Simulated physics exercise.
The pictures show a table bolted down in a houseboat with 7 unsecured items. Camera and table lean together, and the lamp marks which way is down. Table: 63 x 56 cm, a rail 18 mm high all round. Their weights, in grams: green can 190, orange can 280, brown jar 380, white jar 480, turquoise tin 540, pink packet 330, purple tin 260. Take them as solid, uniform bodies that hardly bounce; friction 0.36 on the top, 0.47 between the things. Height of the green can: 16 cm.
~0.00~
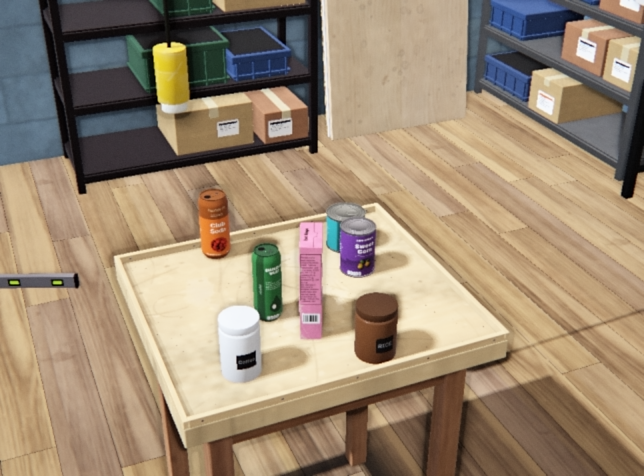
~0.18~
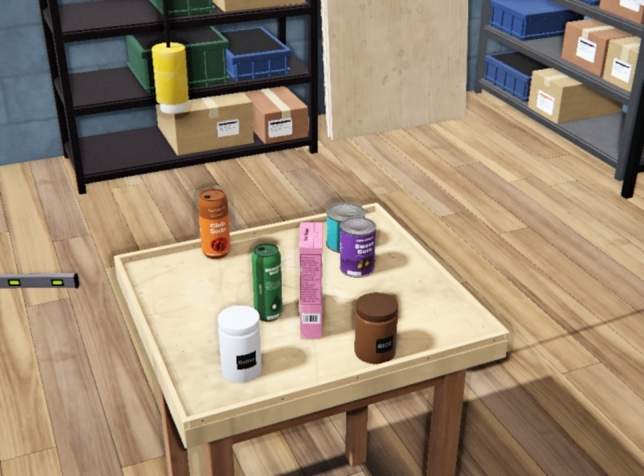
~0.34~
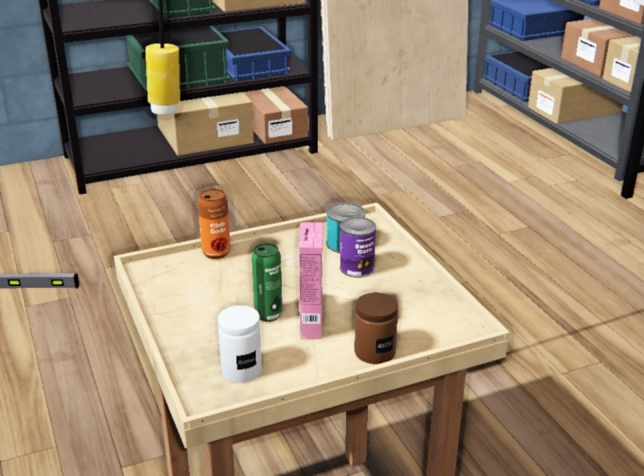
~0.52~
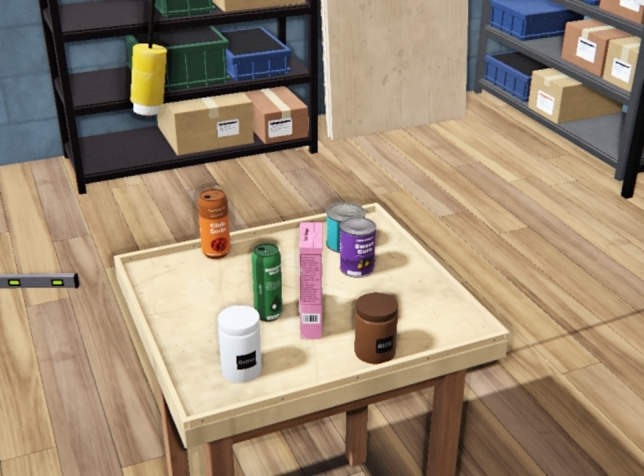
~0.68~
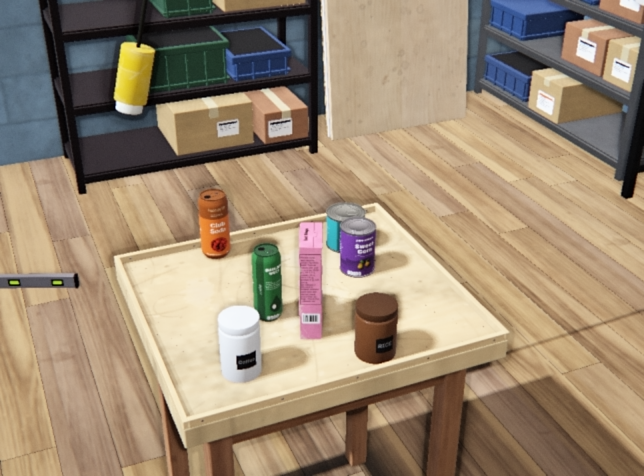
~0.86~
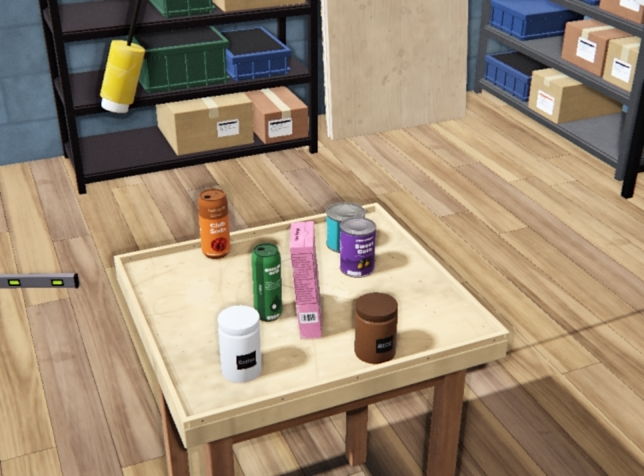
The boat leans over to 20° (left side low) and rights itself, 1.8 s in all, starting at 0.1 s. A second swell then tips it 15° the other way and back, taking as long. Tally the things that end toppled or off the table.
The count is exactly two.
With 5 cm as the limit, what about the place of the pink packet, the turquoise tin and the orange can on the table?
The pink packet ends elsewhere; the turquoise tin keeps its place; the orange can stays put.
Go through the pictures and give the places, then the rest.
In the first picture, boat level; green can (267, 283); orange can (214, 225).
In the second picture, boat level; pink packet (311, 282).
In the third picture, boat heeled 3°, left side down; purple tin (358, 247); brown jar (376, 328).
In the fourth picture, boat heeled 9°, left side down; white jar (240, 344).
In the fifth picture, boat heeled 14°, left side down; pink packet (311, 282); purple tin (358, 247).
In the sixth picture, boat heeled 19°, left side down; green can (267, 283); orange can (214, 225).
After 1.16 s, boat heeled 18°, left side down; green can 63° off its base near (223, 294); pink packet 62° off its base.
After 1.26 s, boat heeled 16°, left side down; green can on its side near (203, 307); pink packet on its side.
After 1.66 s, boat heeled 3°, left side down; green can on its side near (192, 310); pink packet on its side.
After 3.26 s, boat heeled 7°, right side down; green can on its side near (191, 279); pink packet on its side.
In the end (4.2 s), toppled on the table, green can and pink packet; the other 5 under 5 cm from the start. In the last view, green can near (191, 259), orange can near (214, 225).
